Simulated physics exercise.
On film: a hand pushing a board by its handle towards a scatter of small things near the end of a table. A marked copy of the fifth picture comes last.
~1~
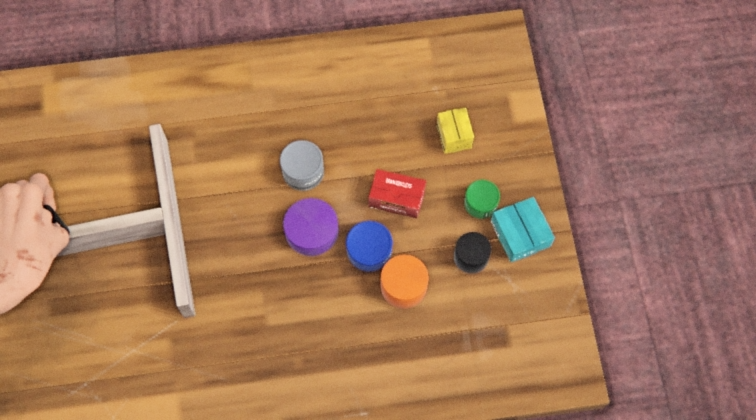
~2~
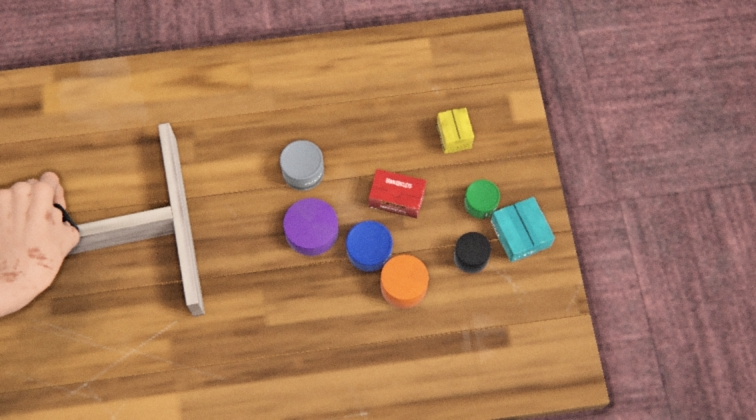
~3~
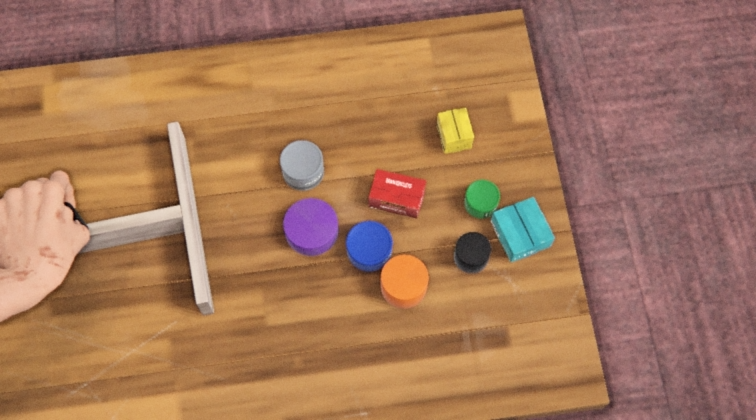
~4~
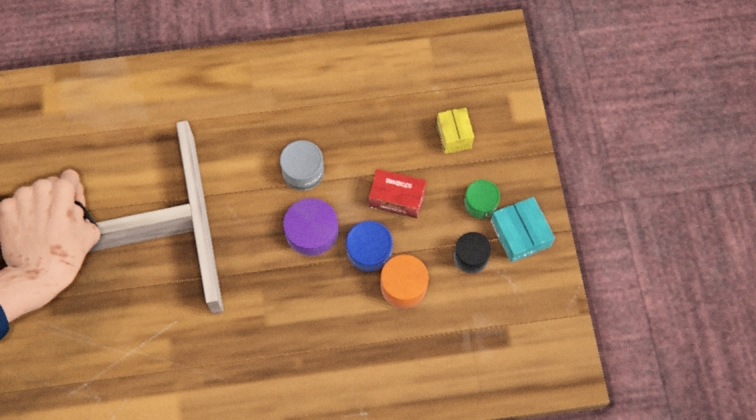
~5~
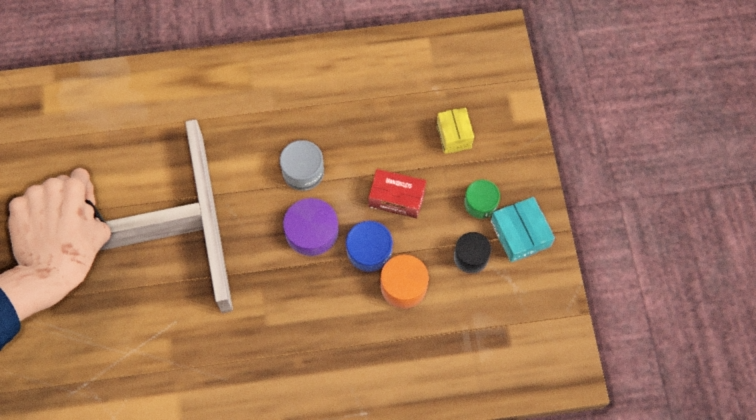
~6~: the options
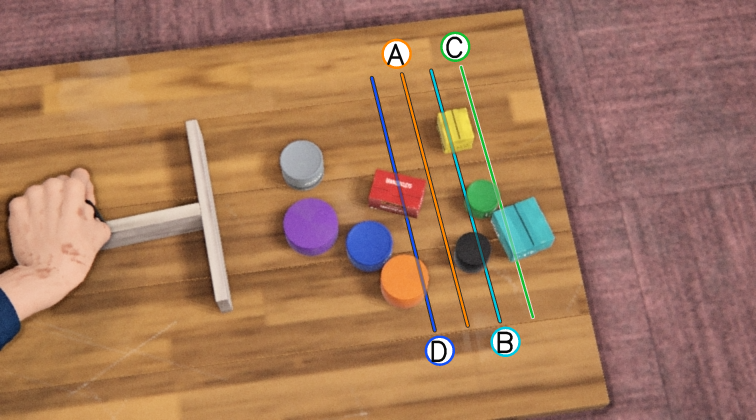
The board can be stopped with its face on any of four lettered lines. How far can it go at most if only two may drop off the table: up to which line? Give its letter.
The farthest such stop is C.
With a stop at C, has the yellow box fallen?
No.
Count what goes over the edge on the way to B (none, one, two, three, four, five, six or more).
By then, none.
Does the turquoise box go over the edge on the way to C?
Yes.
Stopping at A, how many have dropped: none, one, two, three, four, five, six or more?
By then, none.
On the marked copy, A at (433, 193); B at (464, 190); C at (495, 186); D at (402, 198).
Taking C. A third of the way, board (312, 194); grey jar (332, 161); blue jar (388, 246).
Two thirds of the way, board (415, 181); green jar (489, 200); red packet (473, 158).
When it is over, board (494, 170); turquoise box over the edge; green jar over the edge; two fallen.
As for the rest, A is within the limit but short; B is within the limit but short; D is within the limit but short.
